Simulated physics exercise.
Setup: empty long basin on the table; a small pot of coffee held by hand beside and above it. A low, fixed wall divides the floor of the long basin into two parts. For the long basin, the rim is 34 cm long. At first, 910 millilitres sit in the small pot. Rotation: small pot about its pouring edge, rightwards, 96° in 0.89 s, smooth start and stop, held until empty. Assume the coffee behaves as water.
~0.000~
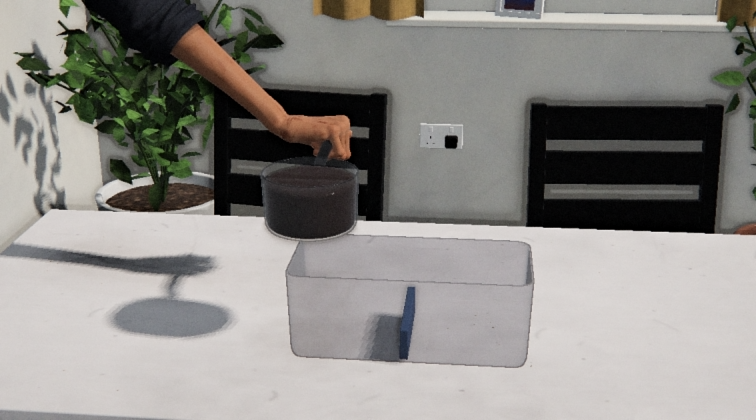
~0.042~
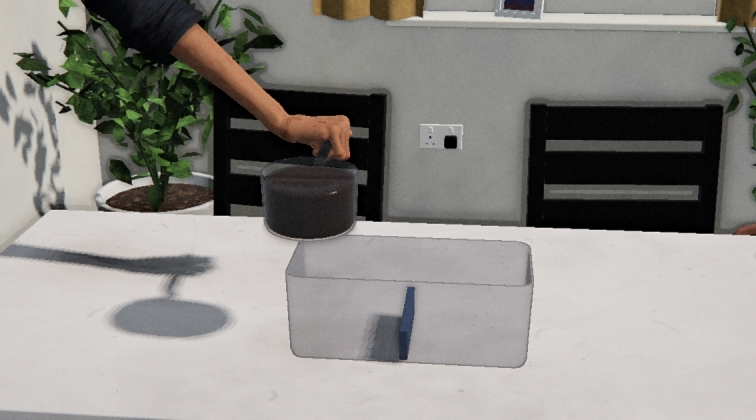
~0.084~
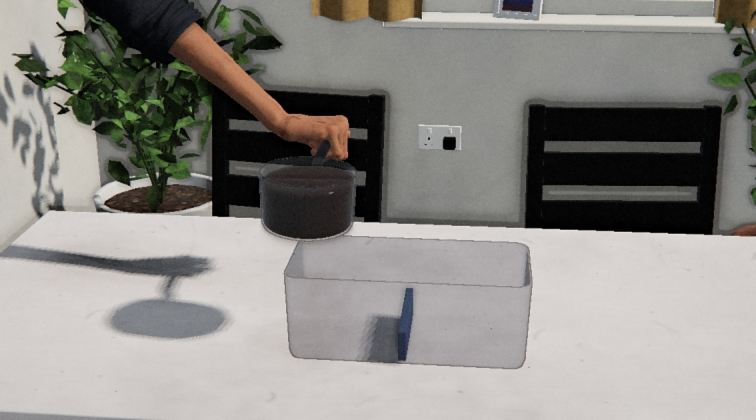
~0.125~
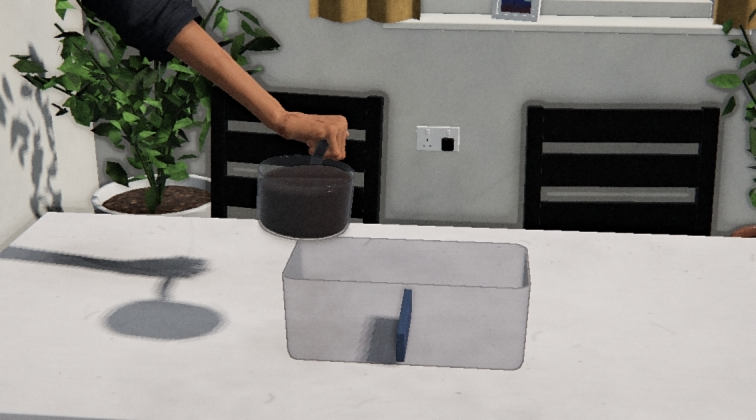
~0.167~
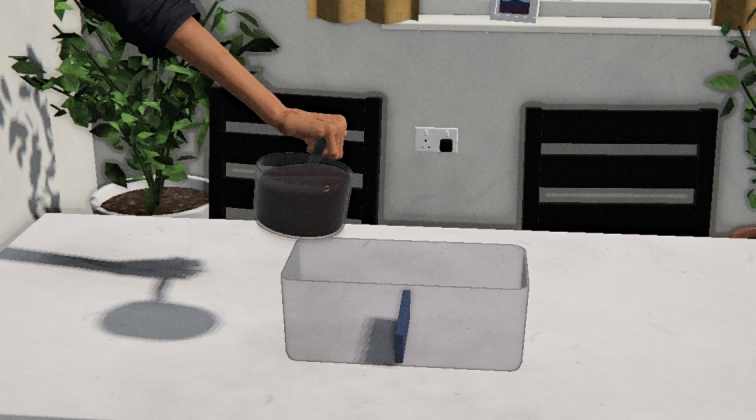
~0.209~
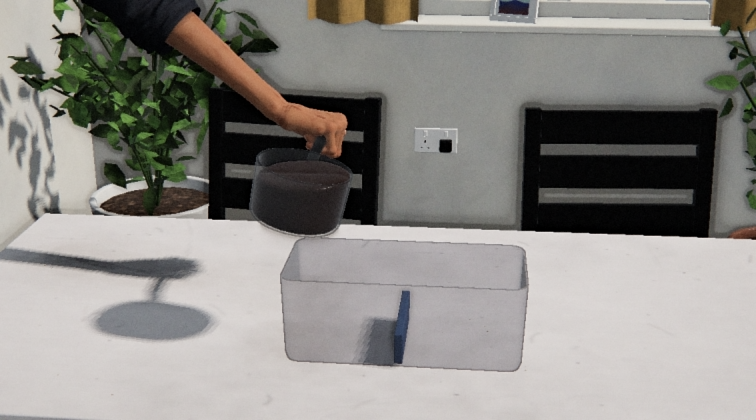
The clip opens with a hand holding a small clear pot of dark liquid above and beside the left end of an empty, see-through long basin on a white table. The pot stays nearly level at first, then the hand slowly tilts it slightly to the right, toward the basin, with the liquid still inside.
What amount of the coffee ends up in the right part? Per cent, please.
88 %.
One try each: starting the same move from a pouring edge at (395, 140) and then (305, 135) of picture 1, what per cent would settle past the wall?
Try 1: 85 %; try 2: 40 %.
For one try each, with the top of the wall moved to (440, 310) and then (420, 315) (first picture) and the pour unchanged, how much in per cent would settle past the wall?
The first try gives 55 percent and the second 75 percent.
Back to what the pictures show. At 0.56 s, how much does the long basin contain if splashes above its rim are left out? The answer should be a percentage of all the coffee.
The basin holds roughly 4 in a hundred parts at that moment.
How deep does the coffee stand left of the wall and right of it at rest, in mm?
Left 4 mm, right 32 mm.
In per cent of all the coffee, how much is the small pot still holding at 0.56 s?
Fraction remaining: Approx. 68 per cent.
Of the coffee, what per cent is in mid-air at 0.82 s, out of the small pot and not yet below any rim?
Near 28 per cent, I'd say.
By 0.56 s the tilt is 67° and 68 per cent is still to pour, 4 is left of the wall and 0 right of it.
By 0.82 s the tilt is 95° and 16 per cent is still to pour, 3 is left of the wall and 52 right of it.
By 1.10 s the tilt is 96° and 3 per cent is still to pour, 8 is left of the wall and 84 right of it.
By 1.39 s the tilt is 96° and 1 per cent is still to pour, 10 is left of the wall and 89 right of it.
At rest 11 per cent lies left of the wall, 88 right of it and 1 outside.
